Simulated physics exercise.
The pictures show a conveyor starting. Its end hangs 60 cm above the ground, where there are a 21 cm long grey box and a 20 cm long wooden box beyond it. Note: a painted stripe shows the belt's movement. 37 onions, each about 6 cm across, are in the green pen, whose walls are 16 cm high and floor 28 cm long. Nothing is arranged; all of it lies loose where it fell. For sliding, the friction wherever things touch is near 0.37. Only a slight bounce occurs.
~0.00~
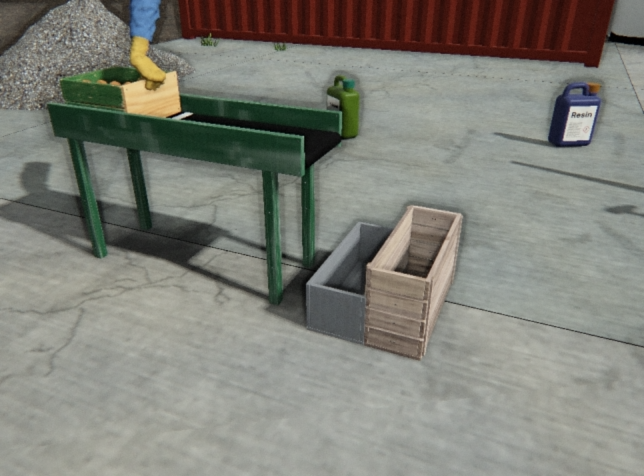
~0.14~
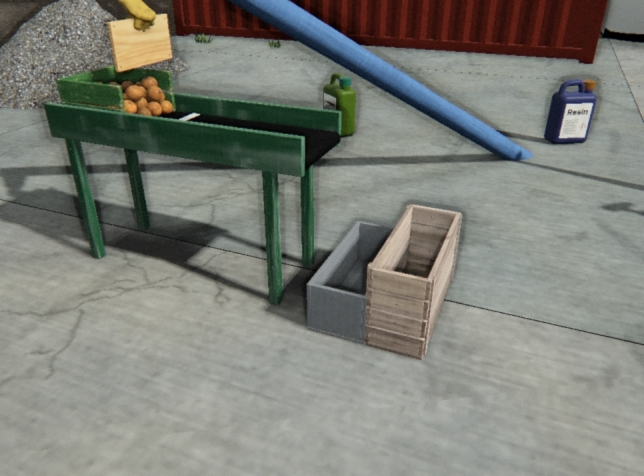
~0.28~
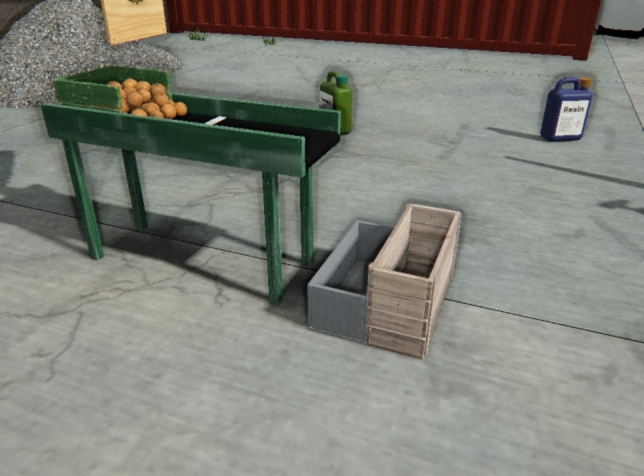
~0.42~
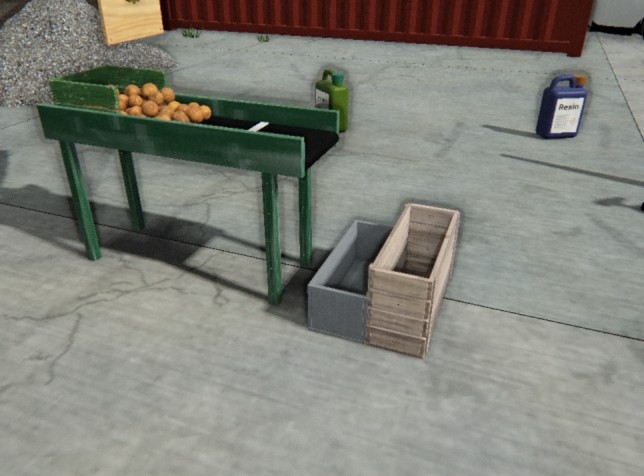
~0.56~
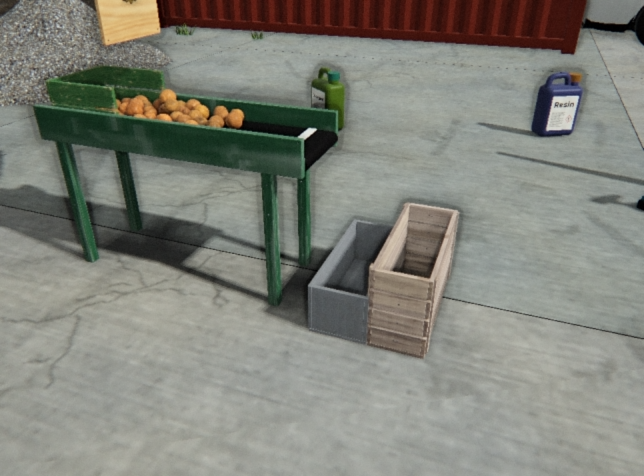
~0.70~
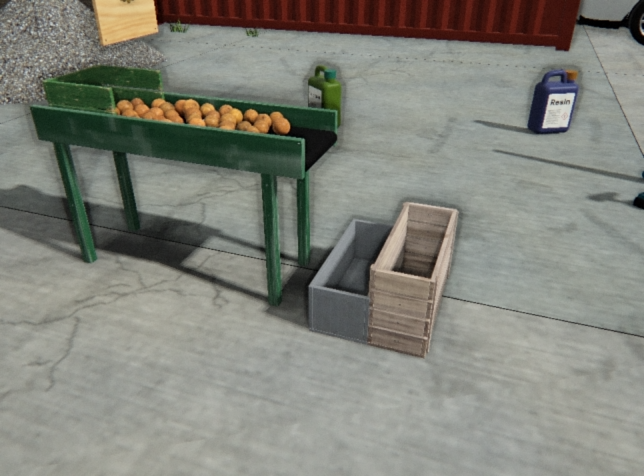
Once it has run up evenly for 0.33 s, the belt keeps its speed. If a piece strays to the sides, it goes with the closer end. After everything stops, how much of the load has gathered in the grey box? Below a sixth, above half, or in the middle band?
By the end the grey box has between a sixth and a half of it.
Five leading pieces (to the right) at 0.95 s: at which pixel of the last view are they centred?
Close to (355, 150) in the last view.
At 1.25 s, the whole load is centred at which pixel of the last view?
(355, 157).
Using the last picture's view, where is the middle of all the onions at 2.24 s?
At about (398, 294).
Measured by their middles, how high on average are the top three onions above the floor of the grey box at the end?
It comes to close to 7 centimetres.
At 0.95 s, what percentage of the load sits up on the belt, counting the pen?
Near 80 in a hundred.
After 0.95 s, 30 on the belt and 7 in the air.
After 1.25 s, 10 in the wooden box, 13 on the belt and 14 in the air.
After 1.69 s, 2 in the grey box, 23 in the wooden box, 4 on the belt and 8 in the air.
Final count (at 2.24 s), 12 in the grey box, 24 in the wooden box and 1 on the ground beyond the wooden box. Asked share, 12 of 37, 32 per cent.
